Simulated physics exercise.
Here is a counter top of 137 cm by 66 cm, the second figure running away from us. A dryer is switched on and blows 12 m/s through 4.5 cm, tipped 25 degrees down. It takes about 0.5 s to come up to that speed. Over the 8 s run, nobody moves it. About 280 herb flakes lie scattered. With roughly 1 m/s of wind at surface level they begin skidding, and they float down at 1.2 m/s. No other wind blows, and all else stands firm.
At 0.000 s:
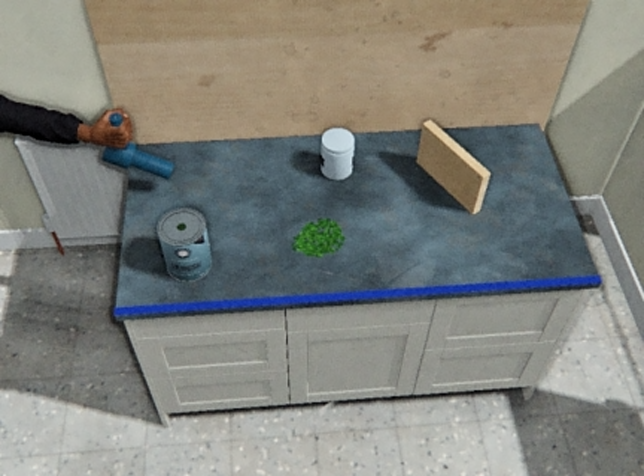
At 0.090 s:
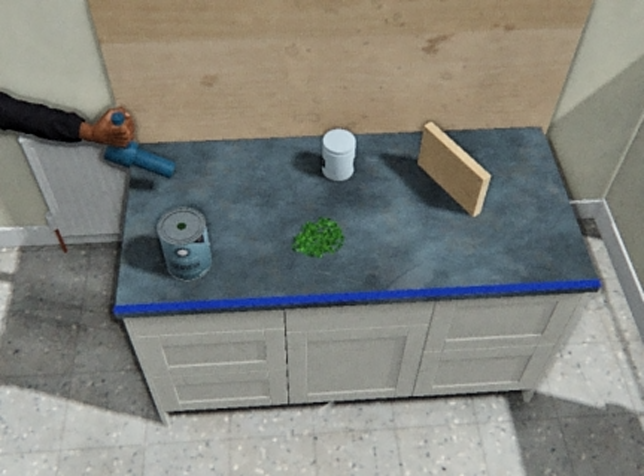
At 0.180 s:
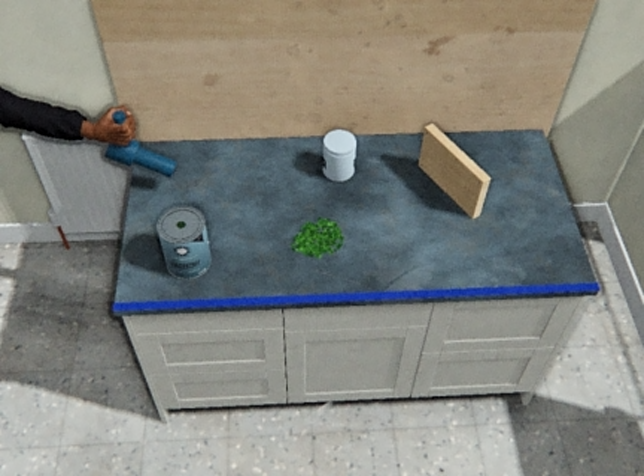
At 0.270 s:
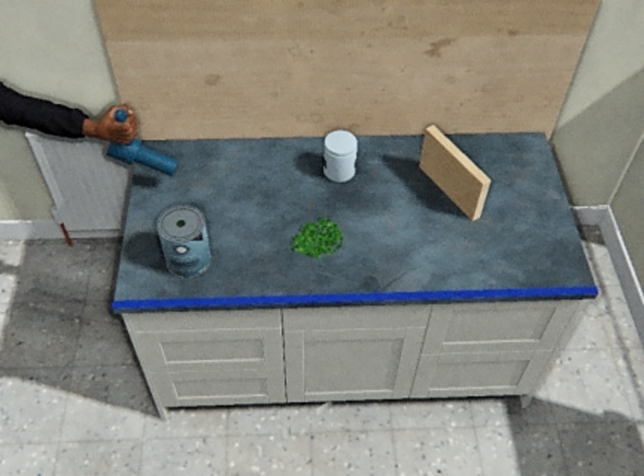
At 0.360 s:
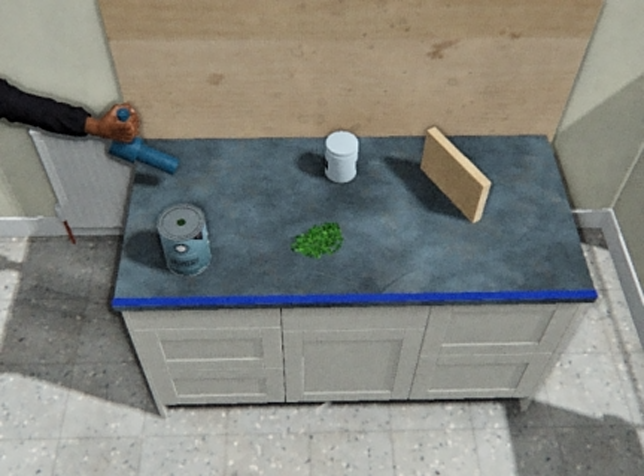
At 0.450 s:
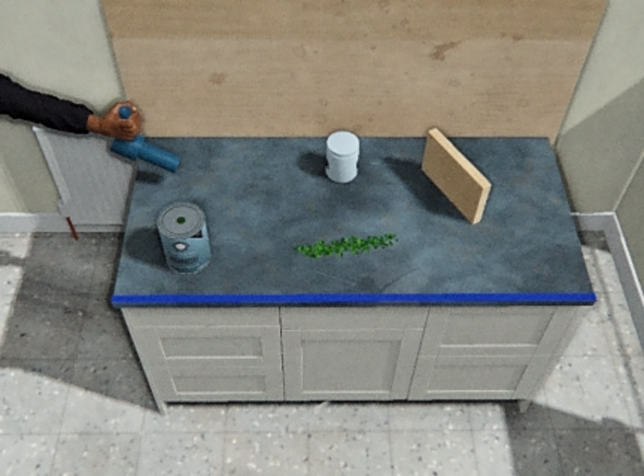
The green herb flakes sit still in a small heap on a dark counter, between a tin, a white jar and an upright board, while a hand at the left holds a blue dryer over the counter. A few flakes shift first, then most skid right, stretching the heap into a long, thin band.
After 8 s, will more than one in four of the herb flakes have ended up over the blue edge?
Yes - my money says the one-in-four line is overrun at that edge.
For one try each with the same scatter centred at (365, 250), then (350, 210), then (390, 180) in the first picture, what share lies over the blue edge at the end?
First try 90 %, second 10 %, third 0 %.
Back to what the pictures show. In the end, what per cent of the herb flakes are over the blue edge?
My estimate is around 90 %.
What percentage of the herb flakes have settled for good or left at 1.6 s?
100 %.
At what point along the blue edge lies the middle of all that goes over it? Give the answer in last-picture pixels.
(503, 301).
After 1.6 s, 0 % are on the move or not yet settled, 88 % are over the blue edge.
After 2.6 s, 0 % are on the move or not yet settled, 88 % are over the blue edge.
After 4.4 s, 0 % are on the move or not yet settled, 88 % are over the blue edge.
After 8.0 s, at the end, 88 % are over the blue edge.
